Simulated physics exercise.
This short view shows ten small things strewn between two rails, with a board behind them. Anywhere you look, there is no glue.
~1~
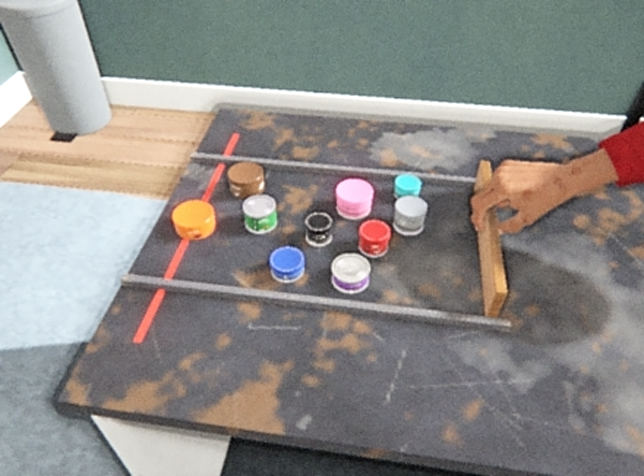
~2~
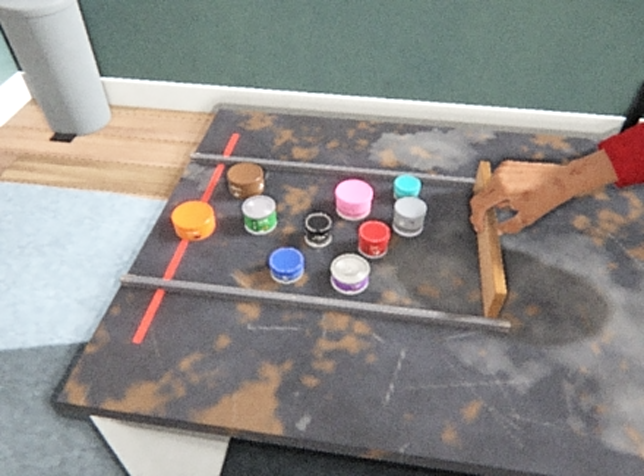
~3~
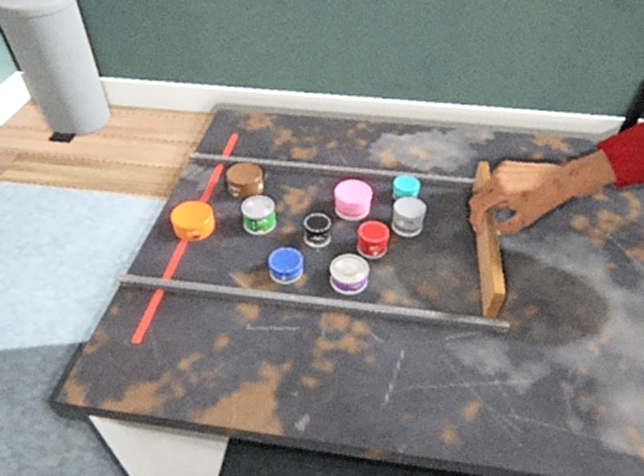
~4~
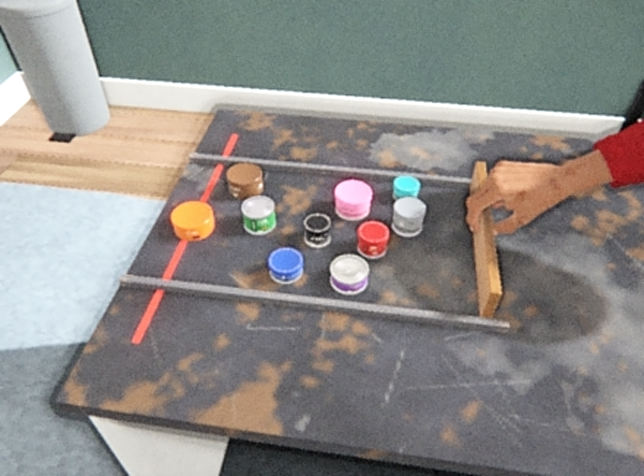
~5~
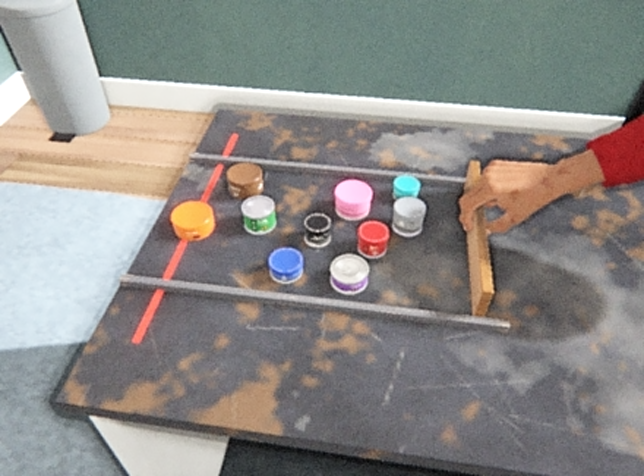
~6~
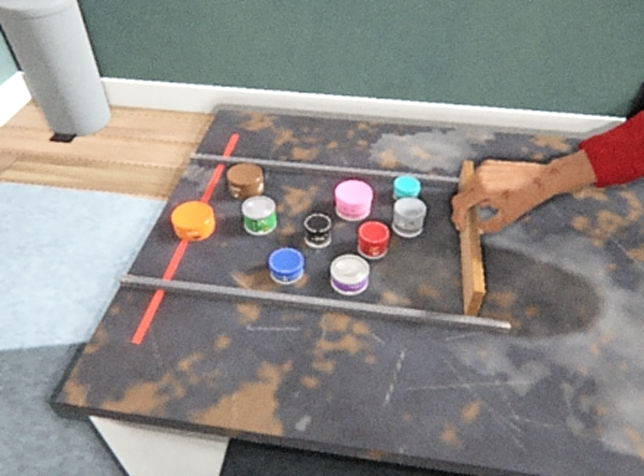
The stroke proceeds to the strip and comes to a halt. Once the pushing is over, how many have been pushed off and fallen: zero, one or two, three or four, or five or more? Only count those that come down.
I expect that three pieces or four will leave the table.
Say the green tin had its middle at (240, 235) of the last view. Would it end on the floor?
From that start, the object then is safe.
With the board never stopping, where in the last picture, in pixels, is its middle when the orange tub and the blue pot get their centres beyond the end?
The middle is at (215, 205) when it's the orange tub, and at (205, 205) when it's the blue pot.
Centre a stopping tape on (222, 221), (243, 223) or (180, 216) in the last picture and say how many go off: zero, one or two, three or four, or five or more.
So, for the three spots in the order asked, I'd go with none, zero and five or more.
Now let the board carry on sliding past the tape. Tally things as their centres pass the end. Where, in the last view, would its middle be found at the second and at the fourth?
At (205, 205) for the second, at (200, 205) for the fourth.
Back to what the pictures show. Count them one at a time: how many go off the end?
Precisely 4.
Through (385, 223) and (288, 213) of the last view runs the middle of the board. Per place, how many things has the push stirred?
So 4, and at the other place 8.
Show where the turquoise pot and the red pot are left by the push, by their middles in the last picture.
Close to (206, 165); the other close to (169, 232).
A little later, none off yet; orange tub at rest near (194, 221); brown tub at rest near (246, 182); green tin at rest near (260, 216).
Next, none off yet; orange tub at rest near (194, 221); brown tub at rest near (246, 182); green tin shifted a little near (248, 211).
Later still, none off yet; orange tub shifted a little near (174, 221); brown tub shifted about its own width near (208, 175); green tin shifted well along near (201, 198).
When it is over, the number that fall off is three or four; down, blue pot, green tin, brown tub and orange tub.
